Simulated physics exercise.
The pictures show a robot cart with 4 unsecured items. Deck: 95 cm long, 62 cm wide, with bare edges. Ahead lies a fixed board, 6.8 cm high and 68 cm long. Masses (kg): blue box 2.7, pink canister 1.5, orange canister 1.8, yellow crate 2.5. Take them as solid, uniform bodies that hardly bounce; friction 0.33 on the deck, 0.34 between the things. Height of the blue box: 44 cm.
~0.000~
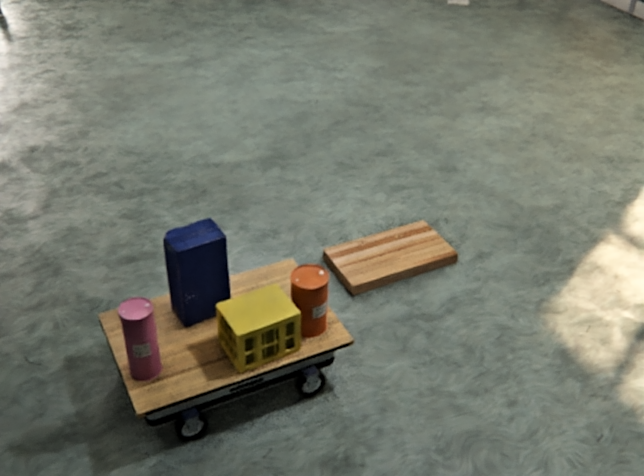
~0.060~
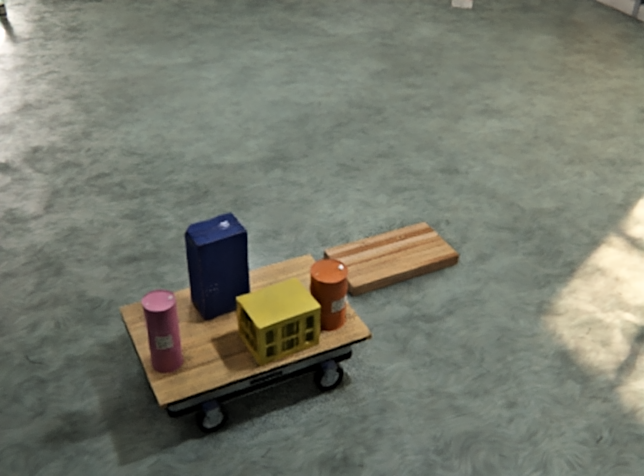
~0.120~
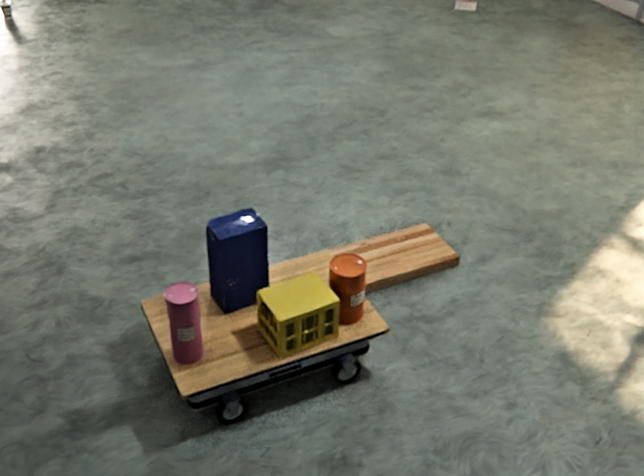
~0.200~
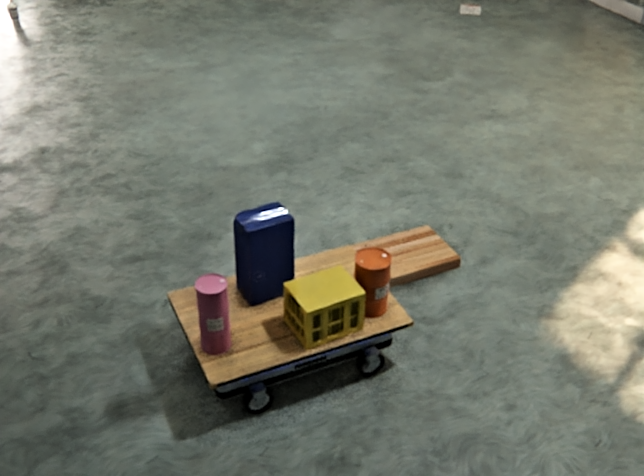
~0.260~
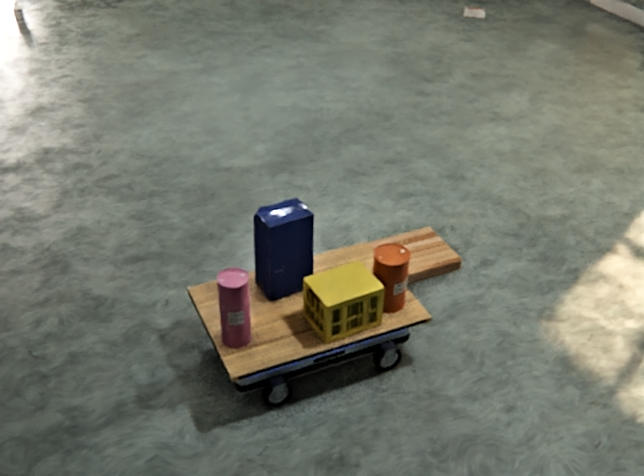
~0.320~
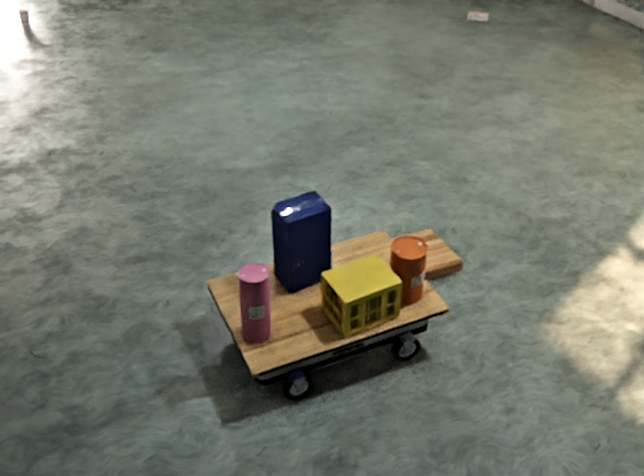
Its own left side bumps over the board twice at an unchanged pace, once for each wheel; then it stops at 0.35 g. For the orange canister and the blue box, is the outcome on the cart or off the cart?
The orange canister ends off the deck, the blue box is still aboard.
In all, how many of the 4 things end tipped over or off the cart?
That comes to 3.
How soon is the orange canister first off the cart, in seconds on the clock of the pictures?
At about 0.9 s.
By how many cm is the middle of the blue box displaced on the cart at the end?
About 38 cm.
After 0.62 s, 99 cm covered; blue box leaning 43° near (383, 232); orange canister leaning 29° near (497, 256); yellow crate slid 7 cm.
After 1.02 s, 163 cm covered; pink canister and orange canister now off the cart; blue box on its side near (502, 245); yellow crate slid 8 cm.
After 1.22 s, 195 cm covered; blue box on its side near (559, 242); yellow crate slid 8 cm.
After 1.62 s, 236 cm covered; blue box on its side near (639, 227); yellow crate slid 11 cm.
At rest (2.2 s), off the cart, pink canister and orange canister; tipped over on the cart, blue box; not toppled but over 10 cm from the start, yellow crate.
